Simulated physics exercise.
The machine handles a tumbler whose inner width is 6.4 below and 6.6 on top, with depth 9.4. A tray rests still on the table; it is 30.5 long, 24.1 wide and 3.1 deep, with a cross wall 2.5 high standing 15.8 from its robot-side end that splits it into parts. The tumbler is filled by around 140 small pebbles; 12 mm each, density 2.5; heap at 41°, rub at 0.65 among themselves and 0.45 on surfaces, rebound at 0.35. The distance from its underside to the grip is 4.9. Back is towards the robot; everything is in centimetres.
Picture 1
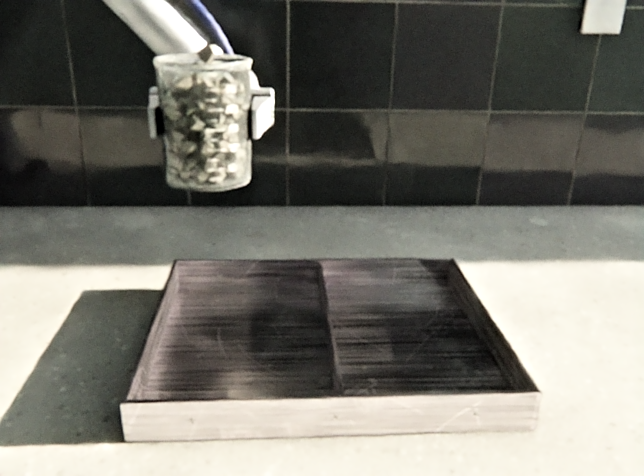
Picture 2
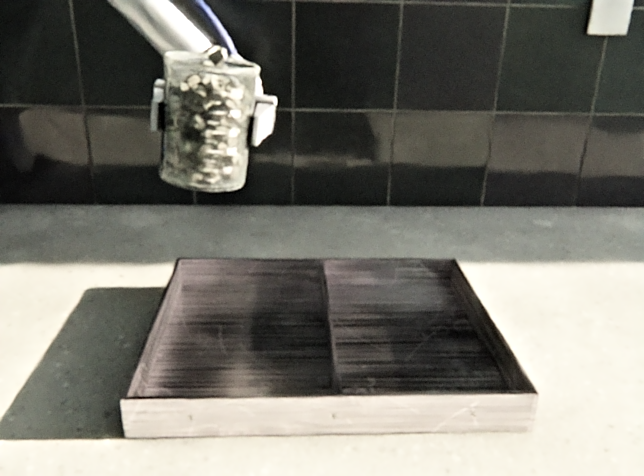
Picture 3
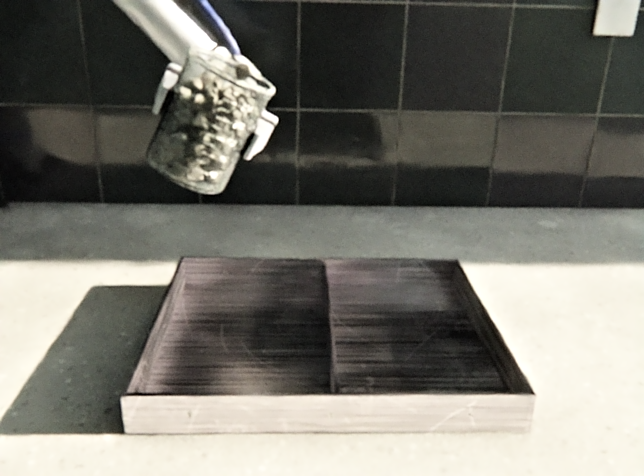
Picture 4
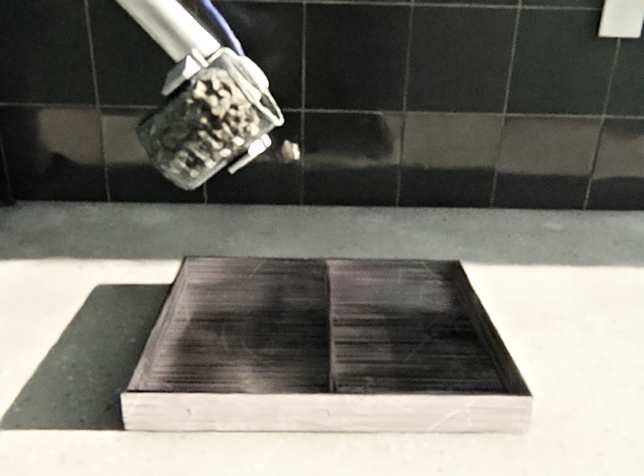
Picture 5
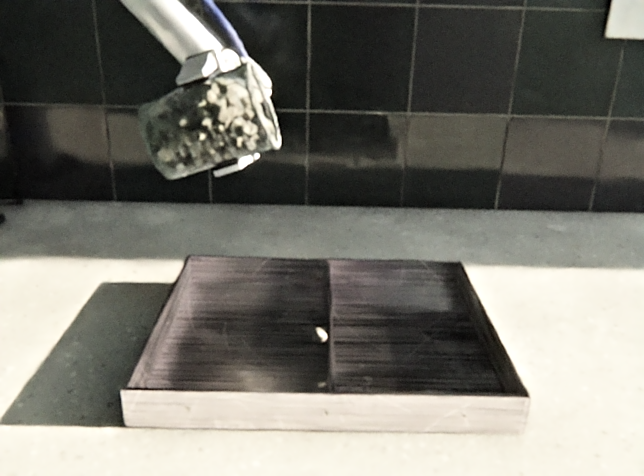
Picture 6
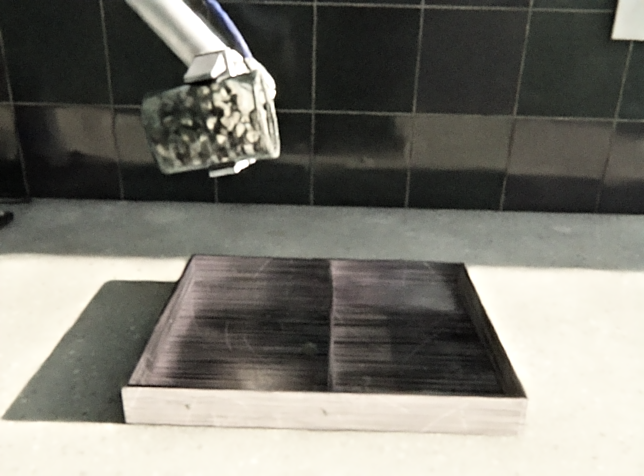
On a pale counter before dark tiles, a robotic arm gradually tilts a clear tumbler of small pebbles to the right above a divided, dark-bottomed tray, and a single pebble drops out into the tray.
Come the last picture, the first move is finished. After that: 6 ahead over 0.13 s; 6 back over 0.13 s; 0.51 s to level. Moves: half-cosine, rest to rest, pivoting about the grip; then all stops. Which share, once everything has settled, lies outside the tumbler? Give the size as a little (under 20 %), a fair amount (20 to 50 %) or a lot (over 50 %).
A fair amount.
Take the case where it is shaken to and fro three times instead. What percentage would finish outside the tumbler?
Expected share: About 65 %.
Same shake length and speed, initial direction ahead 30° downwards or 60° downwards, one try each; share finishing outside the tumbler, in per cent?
You'd get about 15 per cent with the first setting and about 5 per cent with the second.
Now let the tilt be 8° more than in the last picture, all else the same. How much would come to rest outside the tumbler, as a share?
Roughly 60 percent then.
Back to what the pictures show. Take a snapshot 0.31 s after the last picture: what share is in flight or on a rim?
Estimated fraction: Near 22 %.
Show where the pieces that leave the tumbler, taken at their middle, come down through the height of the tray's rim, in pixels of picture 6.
Around (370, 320).
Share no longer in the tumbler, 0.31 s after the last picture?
Roughly 25 percent is out.
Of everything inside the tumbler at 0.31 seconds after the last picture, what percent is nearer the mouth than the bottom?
My estimate is near 40 per cent.
Then, 0.31 s after the last picture, tilted 76° forward, highest piece 23 above the table; 106 in the tumbler, 5 in the far-side part, 1 in the robot-side part, 31 in flight or on a rim.
Then, 0.62 s after the last picture, tilted 16° forward, highest piece 25 above the table; 105 in the tumbler, 23 in the far-side part, 15 in the robot-side part.
Then, 0.97 s after the last picture, level, highest piece 25 above the table; 105 in the tumbler, 23 in the far-side part, 15 in the robot-side part.
Then, 2.02 s after the last picture, level, highest piece 25 above the table; 105 in the tumbler, 23 in the far-side part, 15 in the robot-side part.
Final count, 105 in the tumbler, 23 in the far-side part, 15 in the robot-side part. That is 27 % outside the tumbler.
